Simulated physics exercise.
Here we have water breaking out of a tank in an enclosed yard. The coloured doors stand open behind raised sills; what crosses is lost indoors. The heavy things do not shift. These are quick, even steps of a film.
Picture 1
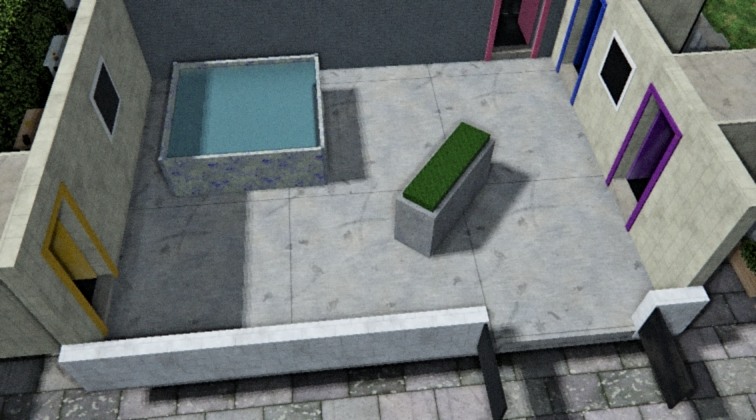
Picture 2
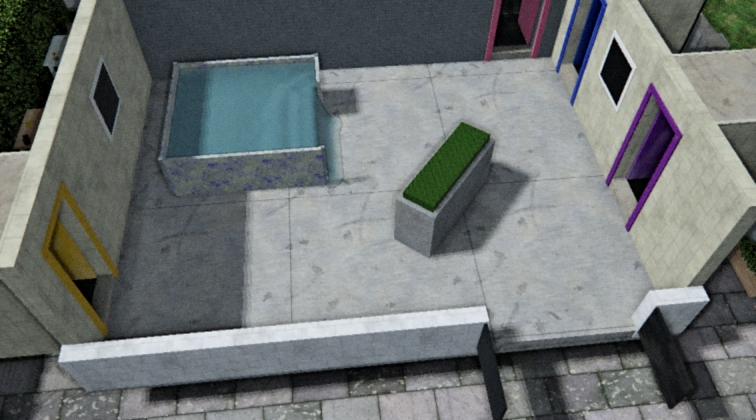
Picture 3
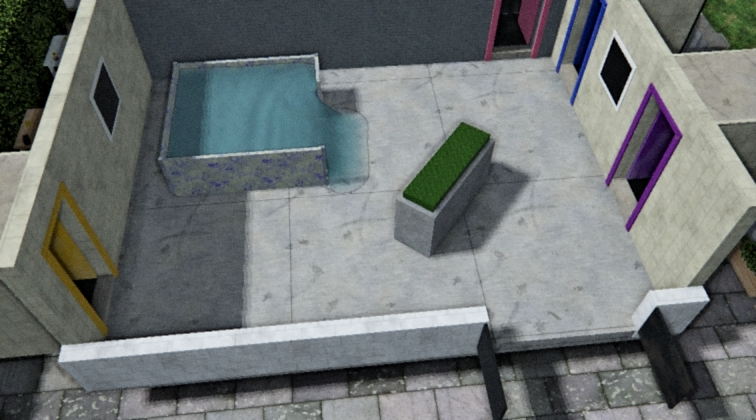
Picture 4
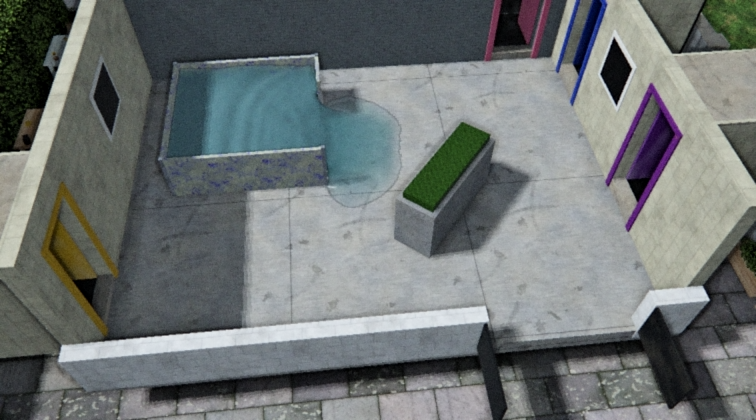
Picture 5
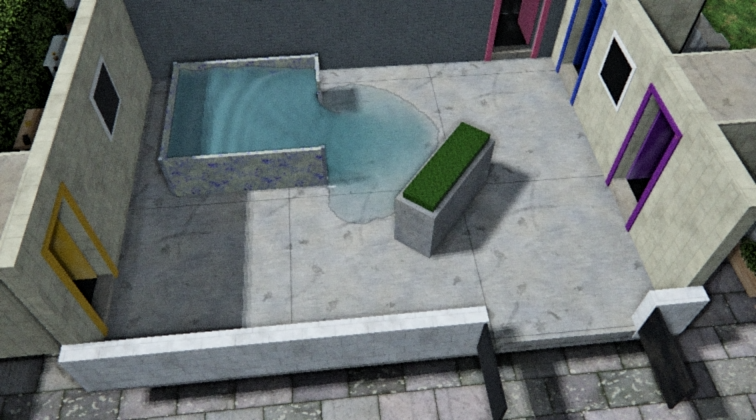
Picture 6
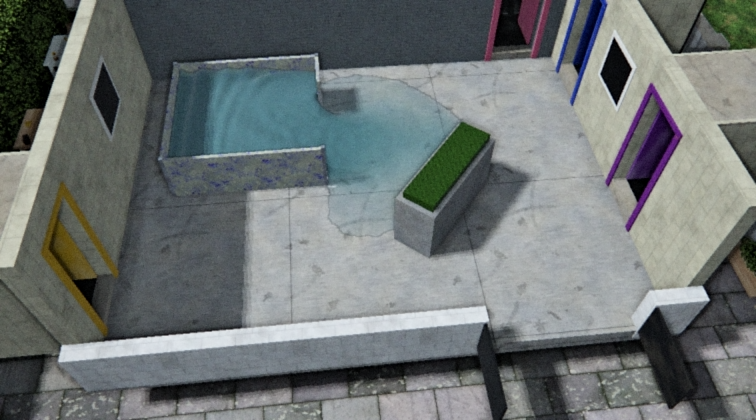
In a walled yard with coloured doorways, water breaks out through the right side of a raised tank and spreads across the paved floor in a widening sheet, reaching the grass-topped block while the tank's surface ripples.
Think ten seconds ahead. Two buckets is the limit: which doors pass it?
In the end: The blue door floods; the pink door floods; the yellow door holds within the limit; the purple door holds within the limit.
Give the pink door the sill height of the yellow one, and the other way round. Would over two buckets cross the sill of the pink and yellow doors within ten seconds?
My reading: The pink one goes over, the yellow one keeps below it.
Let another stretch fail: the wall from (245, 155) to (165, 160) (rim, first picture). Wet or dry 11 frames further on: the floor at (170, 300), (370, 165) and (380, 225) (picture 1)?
One after the other: Under water, free of water, no water.
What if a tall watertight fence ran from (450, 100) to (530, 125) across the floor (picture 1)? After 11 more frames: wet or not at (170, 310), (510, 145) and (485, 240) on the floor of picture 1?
As listed: Not flooded, awash, free of water.
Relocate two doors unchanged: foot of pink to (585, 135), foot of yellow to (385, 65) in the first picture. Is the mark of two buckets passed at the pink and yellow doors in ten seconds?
Pink door floods, yellow door takes less.
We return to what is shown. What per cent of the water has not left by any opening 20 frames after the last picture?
Close to 96 %.
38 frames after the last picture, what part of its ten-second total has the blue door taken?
Close to 100 %.
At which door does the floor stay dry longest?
It is the yellow-painted one.
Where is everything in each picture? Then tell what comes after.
In the first picture, the water tank at (245, 107) is whole and still.
In the second picture, the front is at (330, 186), out from the gap at (321, 136).
In the third picture, the front is at (352, 113), out from the gap at (321, 138).
In the fourth picture, the front is at (382, 111), out from the gap at (321, 140).
In the fifth picture, the front is at (430, 125), out from the gap at (321, 140).
In the sixth picture, water pours out at (321, 140) and has run to a hidden place.
A moment on, water covers 35 % of the floor; the blue door not reached, the pink door not reached, the yellow door not reached, the purple door not reached.
Next, water covers 45 % of the floor; the blue door under two buckets in, the pink door wet at the sill, nothing in, the yellow door not reached, the purple door wet at the sill, nothing in.
Then, water covers 65 % of the floor; the blue door far over two buckets in, the pink door far over two buckets in, the yellow door not reached, the purple door wet at the sill, nothing in.
Later, water covers 90 % of the floor; the blue door far over two buckets in, the pink door far over two buckets in, the yellow door under two buckets in, the purple door wet at the sill, nothing in.
In the end, water covers 100 % of the floor; the blue door far over two buckets in, the pink door far over two buckets in, the yellow door under two buckets in, the purple door wet at the sill, nothing in.
